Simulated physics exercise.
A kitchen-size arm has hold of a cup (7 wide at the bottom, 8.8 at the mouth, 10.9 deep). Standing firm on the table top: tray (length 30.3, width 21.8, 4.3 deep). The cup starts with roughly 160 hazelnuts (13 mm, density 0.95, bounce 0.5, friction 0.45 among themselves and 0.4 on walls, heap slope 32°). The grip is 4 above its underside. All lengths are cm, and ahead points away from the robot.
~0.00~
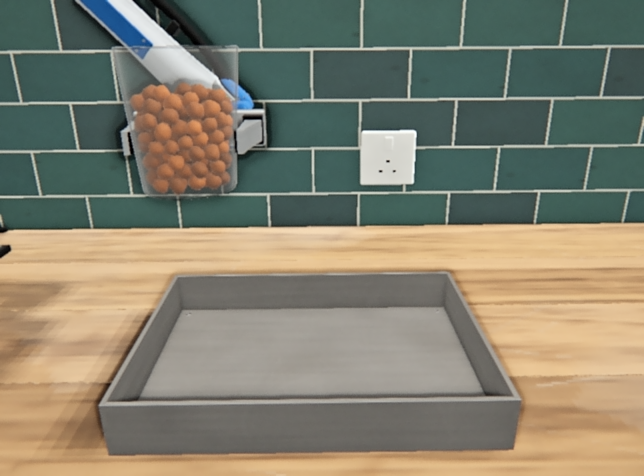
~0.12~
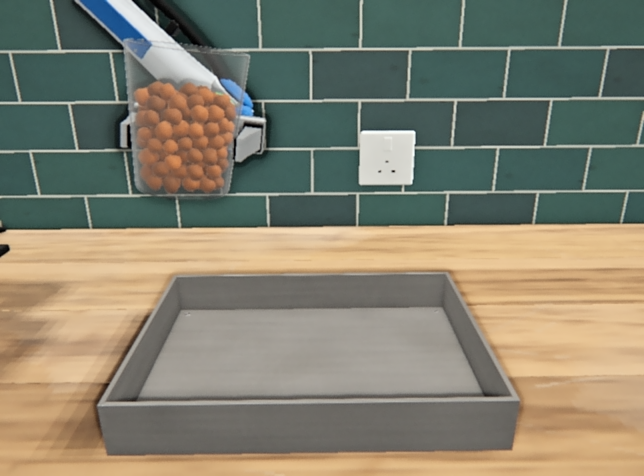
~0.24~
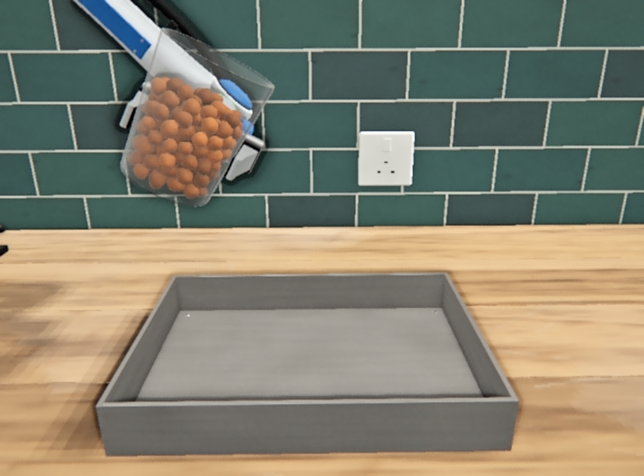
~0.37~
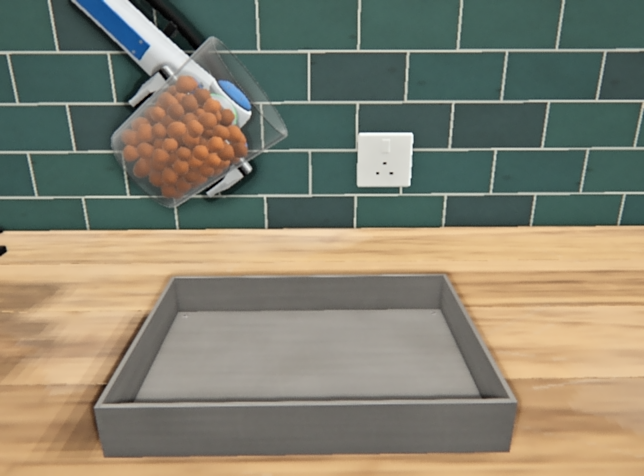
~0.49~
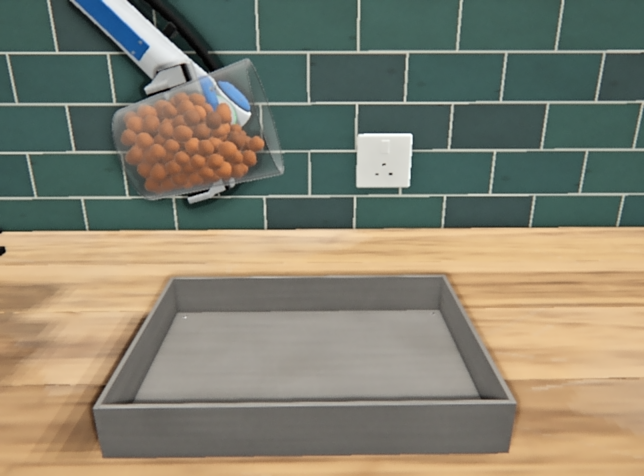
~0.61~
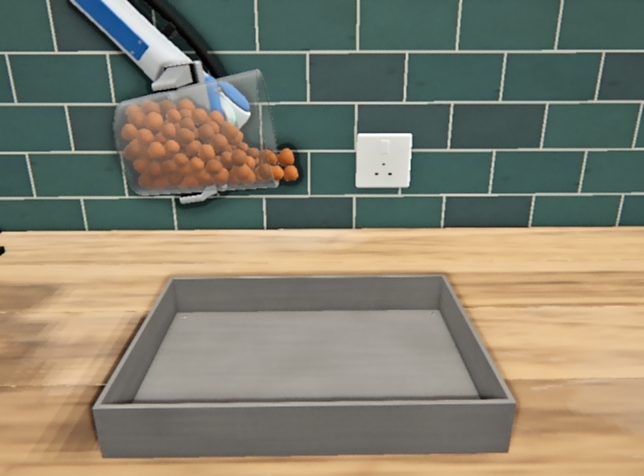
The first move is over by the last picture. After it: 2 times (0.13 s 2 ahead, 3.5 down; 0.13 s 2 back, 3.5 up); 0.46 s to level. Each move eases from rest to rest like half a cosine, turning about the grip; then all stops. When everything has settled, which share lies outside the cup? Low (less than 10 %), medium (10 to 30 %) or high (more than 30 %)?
Share outside the cup: Medium (10 to 30 %).
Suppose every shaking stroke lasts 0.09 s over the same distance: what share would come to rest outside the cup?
Then about 30 per cent.
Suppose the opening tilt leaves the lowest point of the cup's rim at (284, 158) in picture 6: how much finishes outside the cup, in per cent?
About 0 per cent.
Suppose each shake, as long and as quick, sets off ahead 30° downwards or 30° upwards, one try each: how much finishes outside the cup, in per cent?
About 45 and 65 per cent.
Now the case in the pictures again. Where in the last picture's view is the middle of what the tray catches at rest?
Near (380, 349).
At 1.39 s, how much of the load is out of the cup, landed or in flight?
Some 15 per cent.
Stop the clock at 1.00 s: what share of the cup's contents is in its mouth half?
Roughly 40 per cent.
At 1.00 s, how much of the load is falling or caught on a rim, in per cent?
Some 1 per cent.
After 1.00 s, tilted 82° forward, highest piece 21 above the table; 144 in the cup, 9 in the tray, 2 in flight or on a rim.
After 1.39 s, tilted 32° forward, highest piece 26 above the table; 132 in the cup, 23 in the tray.
After 1.79 s, level, highest piece 27 above the table; 132 in the cup, 23 in the tray.
After 2.84 s, level, highest piece 27 above the table; 132 in the cup, 23 in the tray.
In the end, 132 in the cup, 23 in the tray. That is 15 % outside the cup.
